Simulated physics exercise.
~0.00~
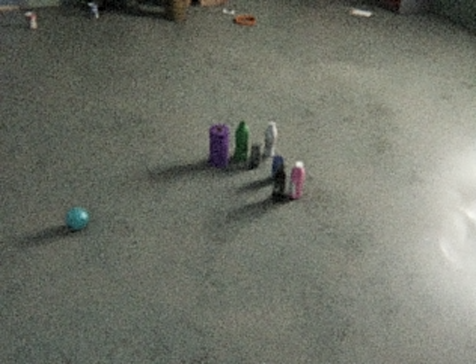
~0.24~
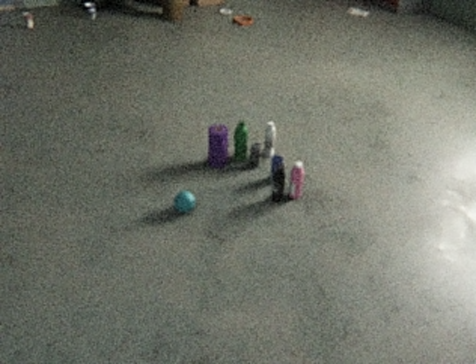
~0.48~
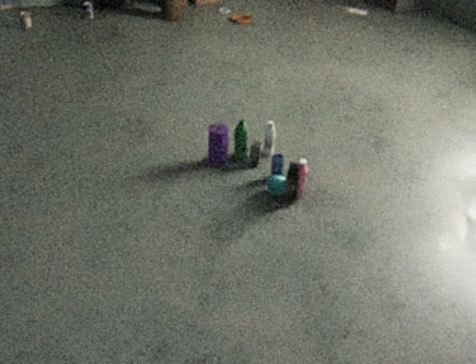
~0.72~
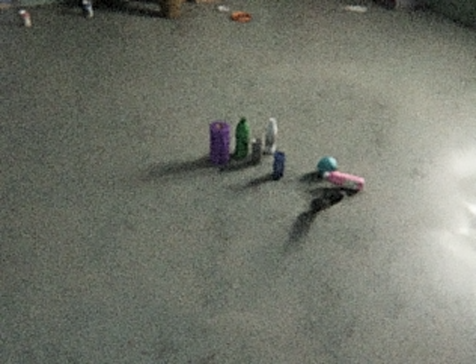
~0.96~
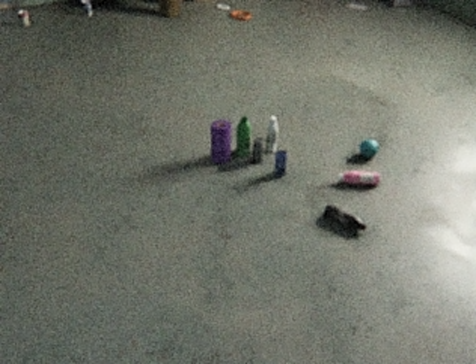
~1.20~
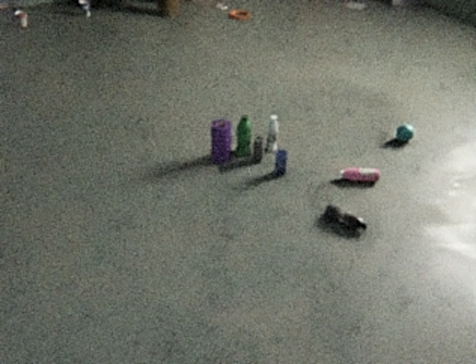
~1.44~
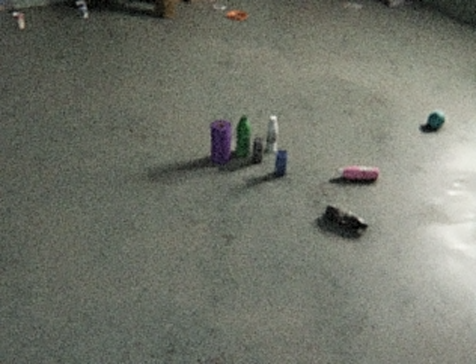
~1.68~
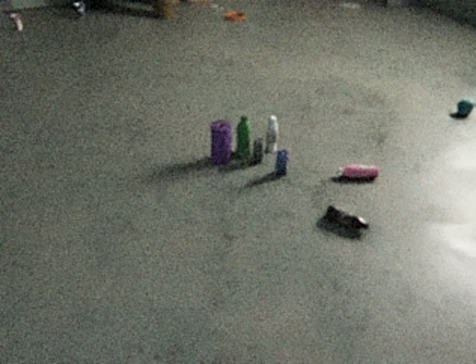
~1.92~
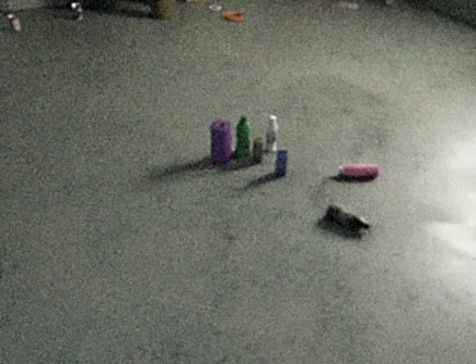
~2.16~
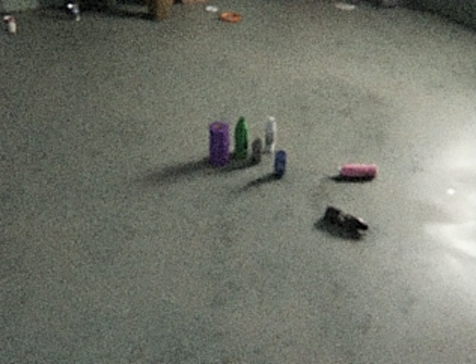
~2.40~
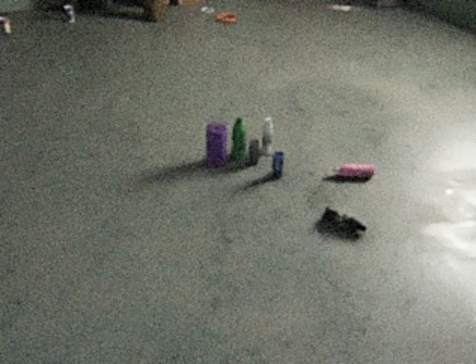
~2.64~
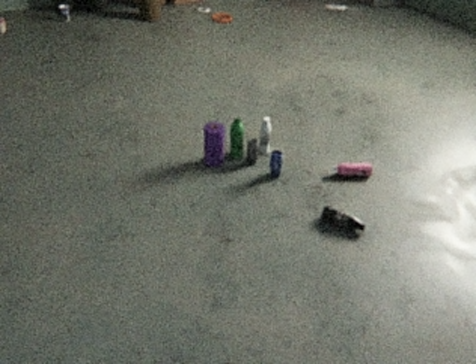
On a grey floor, a turquoise ball rolls rightward towards a cluster of upright bottles and cans, knocks over a black bottle and a pink bottle, and rolls on out of view at the right, leaving both lying on their sides while the other items remain standing.
